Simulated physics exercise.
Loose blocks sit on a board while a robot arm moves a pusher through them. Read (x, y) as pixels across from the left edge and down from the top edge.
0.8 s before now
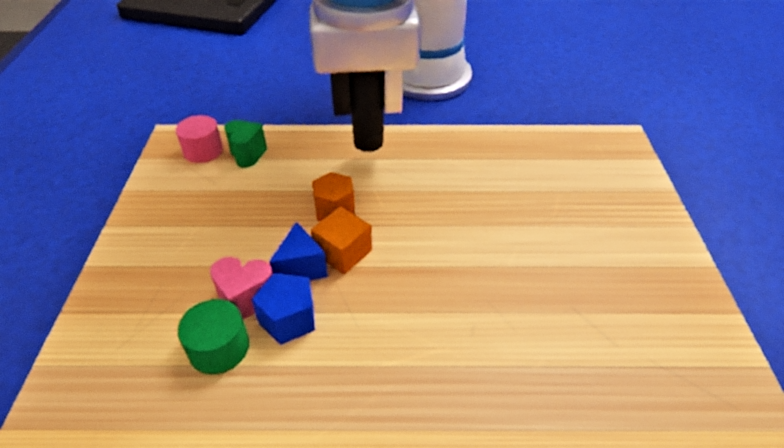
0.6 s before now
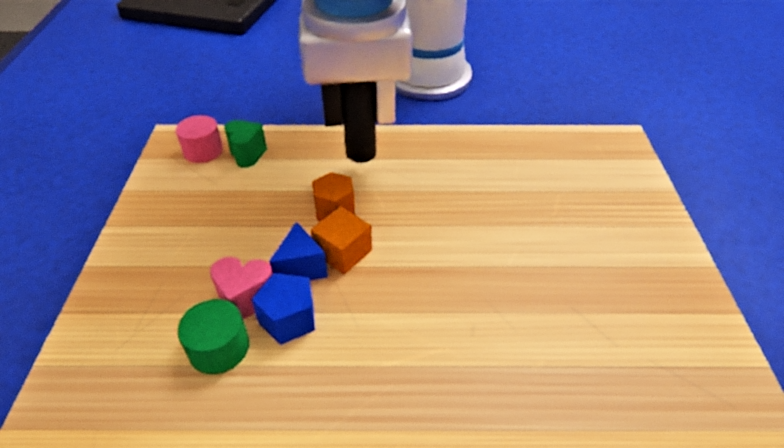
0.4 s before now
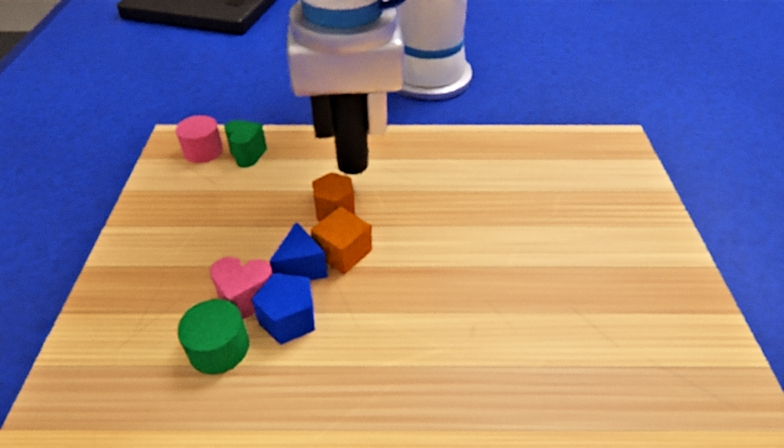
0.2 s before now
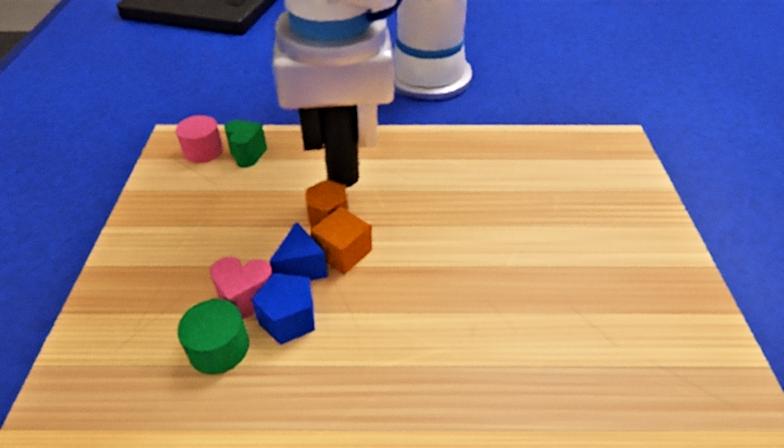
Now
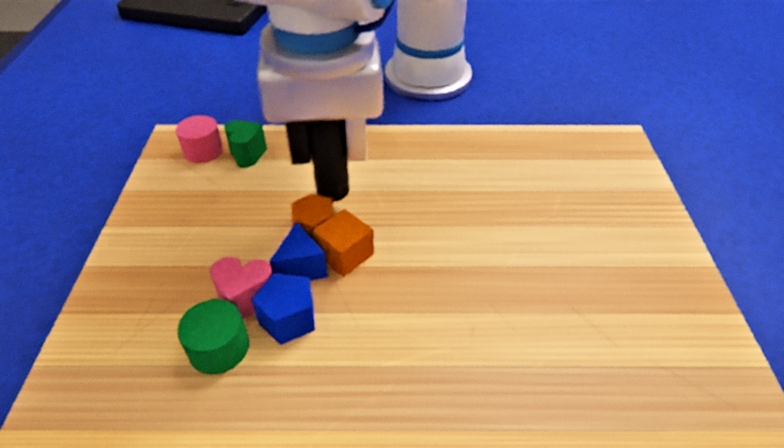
A robot arm with a black pusher works over a pale wooden board on a blue surface, seen from above and in front by a still camera. Pink and green blocks sit at the upper left, while orange, blue, pink and green blocks form a diagonal cluster left of centre. The pusher moves toward the viewer and slightly left, nudging the orange hexagonal block down-left beside the blue triangular piece, and the other orange block shifts barely.
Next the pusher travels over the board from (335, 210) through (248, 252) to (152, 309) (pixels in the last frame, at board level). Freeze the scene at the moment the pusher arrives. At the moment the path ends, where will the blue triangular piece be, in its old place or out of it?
In the end it has been moved.
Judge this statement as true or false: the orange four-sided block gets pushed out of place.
False
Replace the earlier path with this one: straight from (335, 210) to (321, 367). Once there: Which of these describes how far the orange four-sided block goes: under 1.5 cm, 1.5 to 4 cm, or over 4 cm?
Travel: Beyond 4 cm.
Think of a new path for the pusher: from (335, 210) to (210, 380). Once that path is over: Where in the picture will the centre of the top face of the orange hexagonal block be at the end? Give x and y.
Roughly at (241, 240).
On the path given first. One third of the way, pusher at (273, 219); green circle at (206, 326); pink heart at (236, 278), turned 20° clockwise; blue pentagon at (285, 306); blue triangular piece at (284, 262), turned 85° anticlockwise; orange hexagonal block at (255, 240), turned 20° anticlockwise.
Two thirds of the way, pusher at (211, 252); green circle at (200, 355); pink heart at (218, 307), turned 45° anticlockwise; blue pentagon at (285, 306); blue triangular piece at (284, 263), turned 85° anticlockwise; orange hexagonal block at (198, 279), turned 40° anticlockwise.
At the end, pusher at (142, 291); green circle at (203, 366); pink heart at (217, 313), turned 70° anticlockwise; blue pentagon at (285, 306); blue triangular piece at (284, 263), turned 85° anticlockwise; orange hexagonal block at (164, 311), turned 110° anticlockwise; orange four-sided block in place.
